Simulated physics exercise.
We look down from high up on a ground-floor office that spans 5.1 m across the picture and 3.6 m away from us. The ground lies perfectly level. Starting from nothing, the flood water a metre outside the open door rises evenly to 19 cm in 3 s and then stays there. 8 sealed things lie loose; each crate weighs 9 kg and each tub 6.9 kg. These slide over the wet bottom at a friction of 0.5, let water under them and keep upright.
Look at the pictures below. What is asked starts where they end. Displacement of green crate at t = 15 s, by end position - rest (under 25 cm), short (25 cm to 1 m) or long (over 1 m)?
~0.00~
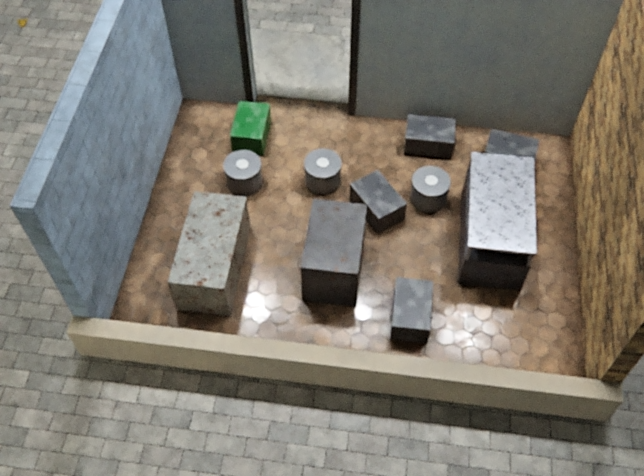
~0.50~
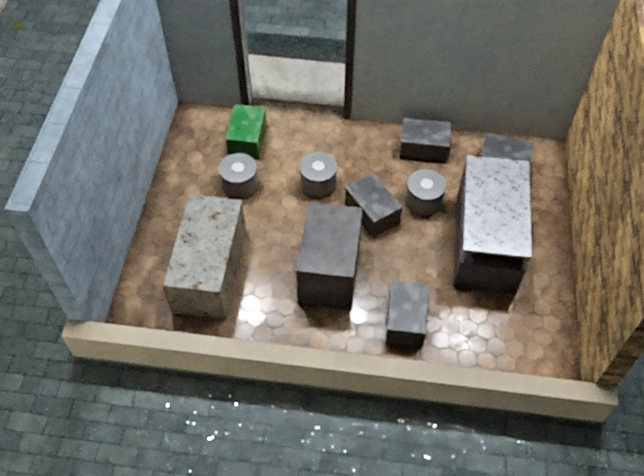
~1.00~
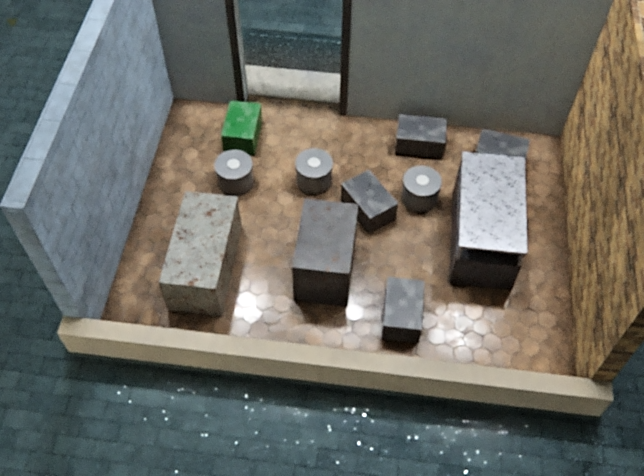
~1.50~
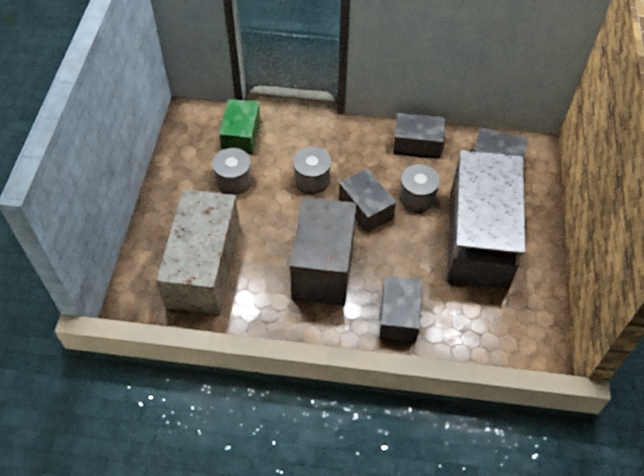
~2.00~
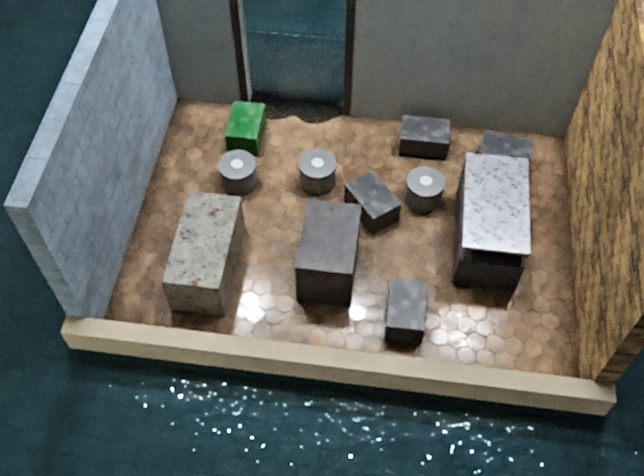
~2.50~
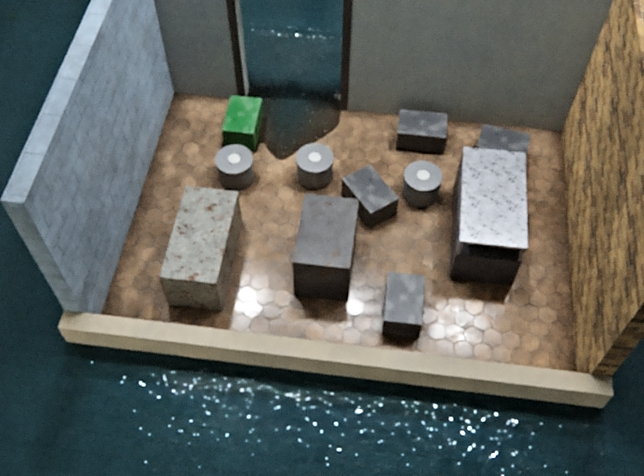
My guess is it creeps a short stretch.
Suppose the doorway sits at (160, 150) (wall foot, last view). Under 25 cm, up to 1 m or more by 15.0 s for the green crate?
Under that change the green crate is pushed well away.
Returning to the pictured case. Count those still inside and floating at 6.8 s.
Then: 3.
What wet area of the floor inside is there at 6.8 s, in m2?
Wet area: Approx. 13 m2.
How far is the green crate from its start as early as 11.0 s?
Around 50 cm from the start by that time.
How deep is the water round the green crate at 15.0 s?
Depth: About 9 cm.
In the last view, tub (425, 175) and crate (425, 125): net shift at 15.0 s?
The first is 100 cm from its start, the second 120 cm.
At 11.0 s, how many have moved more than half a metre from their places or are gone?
I make it 5 by then.
After 3.5 s the green crate is near (226, 119), 0.2 m from its start, aground; 0 afloat.
After 6.8 s the green crate is near (177, 110), 0.8 m from its start, aground; 3 afloat.
After 11.0 s the green crate is near (206, 127), 0.5 m from its start, afloat; 4 afloat.
After 15.0 s the green crate is near (208, 129), 0.5 m from its start, afloat; 8 afloat.
